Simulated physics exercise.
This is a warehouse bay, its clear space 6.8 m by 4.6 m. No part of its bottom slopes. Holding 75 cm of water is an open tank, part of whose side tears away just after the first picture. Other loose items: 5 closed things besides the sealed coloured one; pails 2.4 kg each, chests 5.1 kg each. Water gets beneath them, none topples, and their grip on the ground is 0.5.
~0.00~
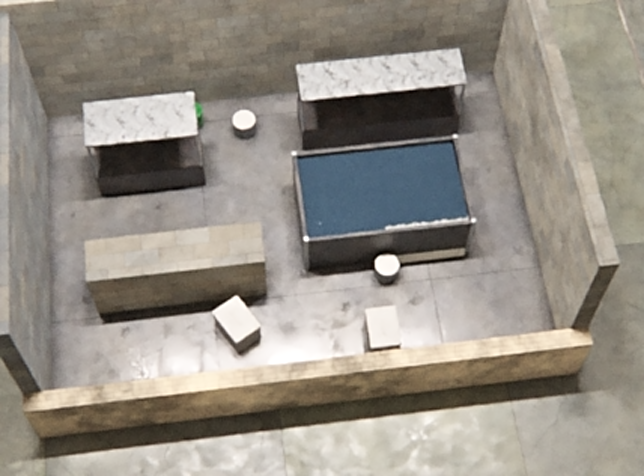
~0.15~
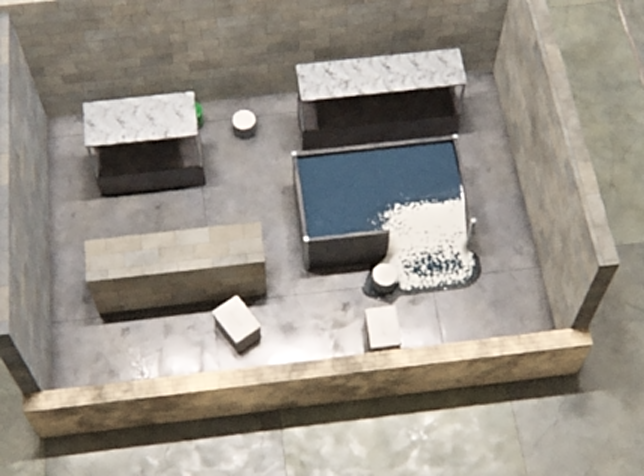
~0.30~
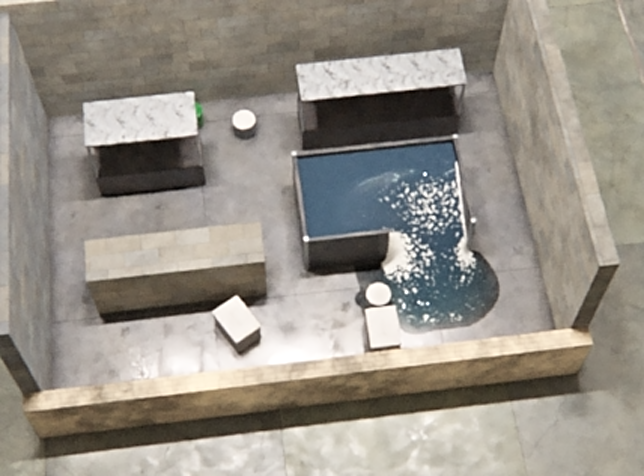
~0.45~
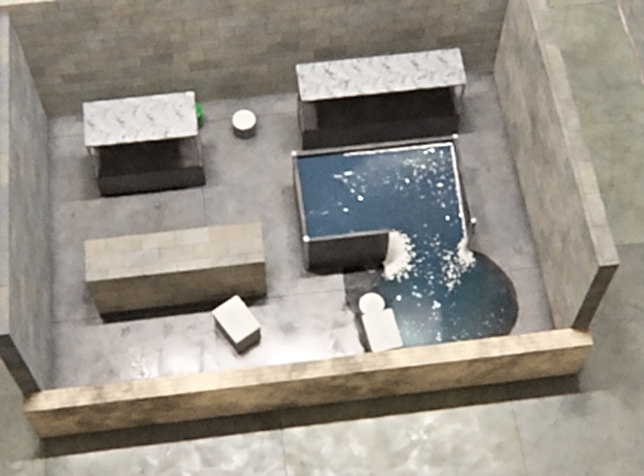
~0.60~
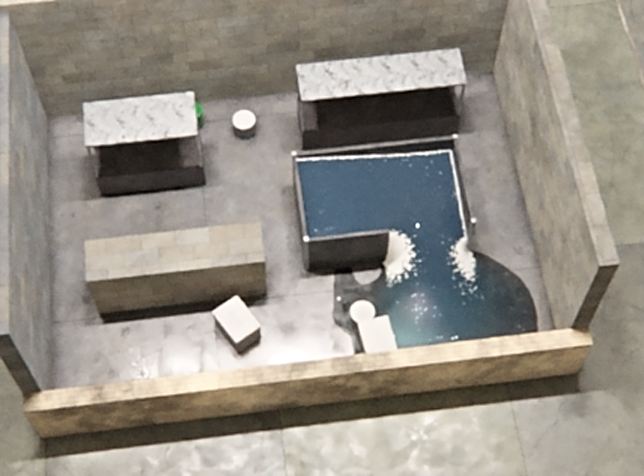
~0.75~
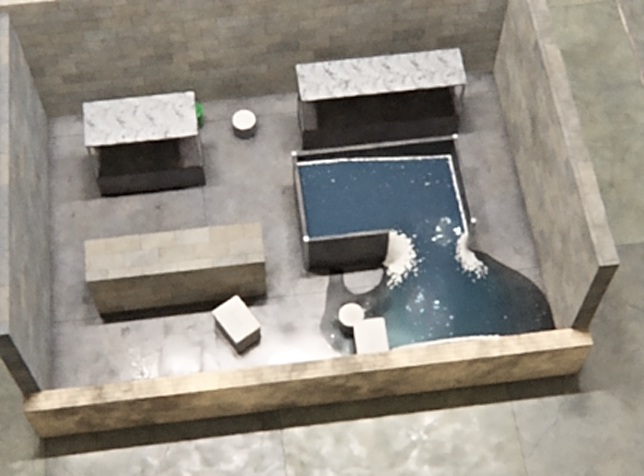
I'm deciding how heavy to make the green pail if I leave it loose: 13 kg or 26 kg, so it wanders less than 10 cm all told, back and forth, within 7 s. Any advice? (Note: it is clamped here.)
Looks like only the heavier build gets it done.
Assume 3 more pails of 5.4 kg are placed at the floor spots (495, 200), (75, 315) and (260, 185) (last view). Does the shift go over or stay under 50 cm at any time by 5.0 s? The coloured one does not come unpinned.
Sequence of outcomes: Crosses it, crosses it, does not cross it.
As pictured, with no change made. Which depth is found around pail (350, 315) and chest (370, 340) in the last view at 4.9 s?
4 and 14 cm.
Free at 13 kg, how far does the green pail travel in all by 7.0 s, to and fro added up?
About 20 cm altogether.
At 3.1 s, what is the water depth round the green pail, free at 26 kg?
About 0 cm.
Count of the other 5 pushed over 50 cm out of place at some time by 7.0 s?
I get 4.
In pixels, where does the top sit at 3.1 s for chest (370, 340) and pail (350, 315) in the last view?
About (131, 326) for the first and (267, 176) for the second.
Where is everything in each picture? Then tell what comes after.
The green pail at (191, 111) rests on the ground; water covers 2.9 m2; 0 of 6 have shifted, in the first picture.
The green pail at (191, 111), on the bottom; 3.6 m2 under water; 1 of 6 have shifted, in the second picture.
The green pail at (191, 111), on the bottom; 4.6 m2 under water; 1 of 6 have shifted, in the third picture.
The green pail at (191, 111), on the bottom; 5.7 m2 under water; 2 of 6 have shifted, in the fourth picture.
The green pail at (191, 111), on the bottom; 6.3 m2 under water; 2 of 6 have shifted, in the fifth picture.
The green pail at (191, 111) rests on the ground; 6.8 m2 under water; 2 of 6 have shifted, in the sixth picture.
After 1.4 s the green pail would be 0 cm from its start with 13 kg and 0 cm from its start with 26 kg; 0 cm of water round it then.
After 3.1 s the green pail would be 0 cm from its start with 13 kg and 0 cm from its start with 26 kg; 0 cm of water round it then.
After 4.9 s the green pail would be 0 cm from its start with 13 kg and 0 cm from its start with 26 kg; 2 cm of water round it then.
After 7.0 s the green pail would be 21 cm from its start with 13 kg and 0 cm from its start with 26 kg; 7 cm of water round it then.
